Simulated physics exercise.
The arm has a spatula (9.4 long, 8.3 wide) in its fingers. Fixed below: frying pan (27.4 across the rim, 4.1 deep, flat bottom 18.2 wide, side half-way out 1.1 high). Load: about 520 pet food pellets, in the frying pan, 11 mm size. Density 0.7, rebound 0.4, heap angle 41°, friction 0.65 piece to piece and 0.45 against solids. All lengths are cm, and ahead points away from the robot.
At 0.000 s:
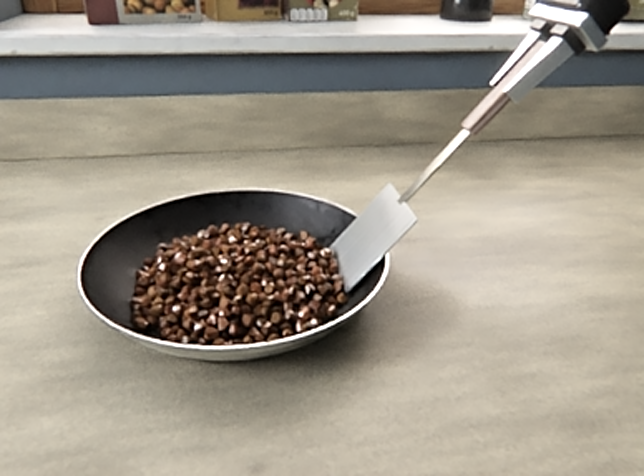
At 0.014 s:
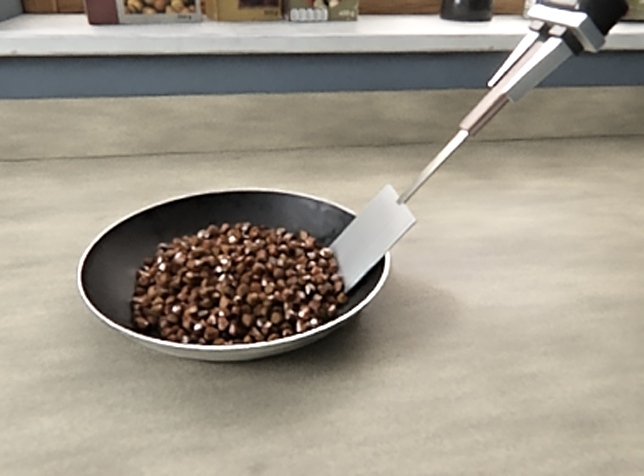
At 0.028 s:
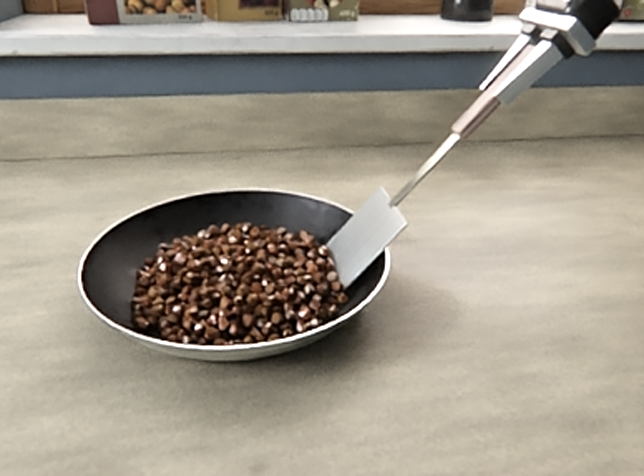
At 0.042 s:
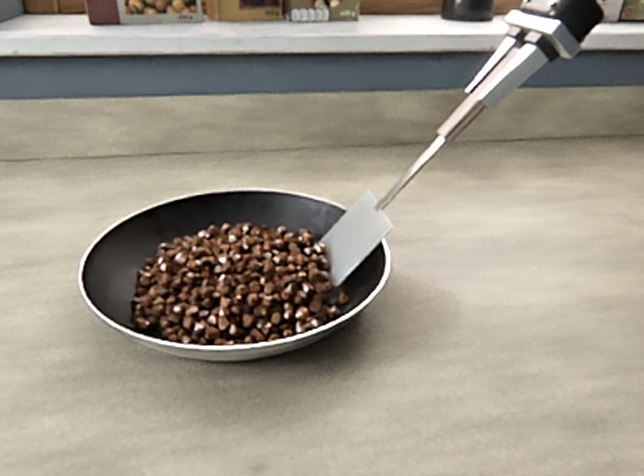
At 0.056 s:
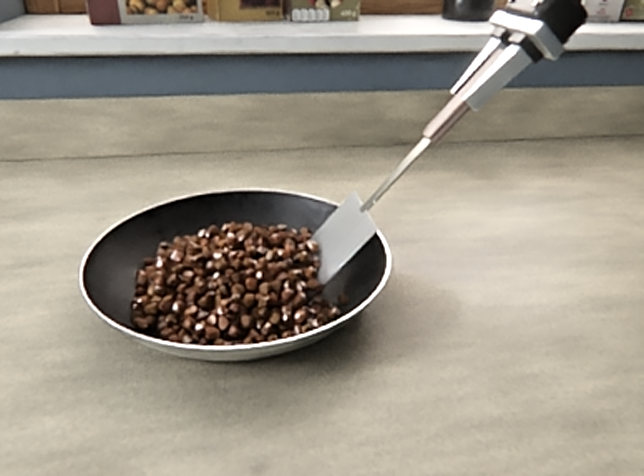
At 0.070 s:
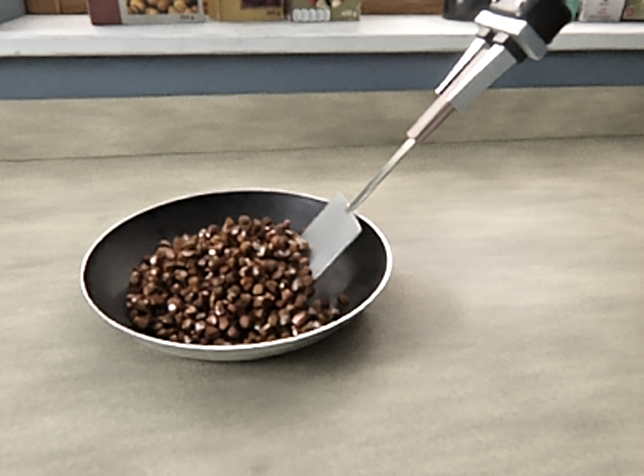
To begin with, a robotic arm holds a spatula against the right side of a heap of brown pellets in a dark frying pan on a counter. The blade then slides left across the pan, pushing the nearby pellets, and the heap shifts slightly left and rises a little.
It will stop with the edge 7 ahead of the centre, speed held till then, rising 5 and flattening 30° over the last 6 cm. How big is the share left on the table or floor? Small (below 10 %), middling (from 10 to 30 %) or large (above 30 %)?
Answer: Middling; from 10 to 30 % of the pet food pellets finish on the table or floor.
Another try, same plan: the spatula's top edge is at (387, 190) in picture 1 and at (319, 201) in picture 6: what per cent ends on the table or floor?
About 20 per cent.
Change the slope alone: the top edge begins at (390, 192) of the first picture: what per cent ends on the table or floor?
About 10 per cent.
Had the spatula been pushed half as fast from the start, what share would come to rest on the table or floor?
It would be near 0 per cent.
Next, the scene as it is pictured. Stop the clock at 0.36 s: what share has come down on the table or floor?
Some 15 per cent.
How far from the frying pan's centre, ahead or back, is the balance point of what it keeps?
Some 5.0 cm ahead.
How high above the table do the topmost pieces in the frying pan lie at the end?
About 5.5 cm.
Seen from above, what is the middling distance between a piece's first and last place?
Some 5 cm.
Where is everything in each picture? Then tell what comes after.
In the first picture, spatula top edge at (403, 200), sloping 50°; upper third of the load around (241, 269), from x 135 to 345, top at y 230; 519 in the frying pan.
In the second picture, spatula top edge at (402, 201), sloping 50°; upper third of the load around (241, 268), from x 135 to 345, top at y 230.
In the third picture, spatula top edge at (394, 204), sloping 50°; upper third of the load around (243, 267), from x 135 to 345, top at y 230.
In the fourth picture, spatula top edge at (380, 207), sloping 50°; upper third of the load around (251, 264), from x 135 to 345, top at y 230.
In the fifth picture, spatula top edge at (365, 208), sloping 50°; upper third of the load around (249, 262), from x 135 to 345, top at y 230.
In the sixth picture, spatula top edge at (351, 209), sloping 50°; upper third of the load around (243, 259), from x 130 to 345, top at y 220; 519 in the frying pan.
After 0.10 s, sloping 50°, highest piece 7 above the table; 519 in the frying pan.
After 0.14 s, sloping 40°, highest piece 8 above the table; 519 in the frying pan.
After 0.36 s, sloping 20°, highest piece 5 above the table; 436 in the frying pan, 77 on the table or floor, 6 on the blade or in flight.
After 1.41 s, sloping 20°, highest piece 5 above the table; 435 in the frying pan, 84 on the table or floor.
At rest, 435 in the frying pan, 84 on the table or floor. That is 16 % on the table or floor.
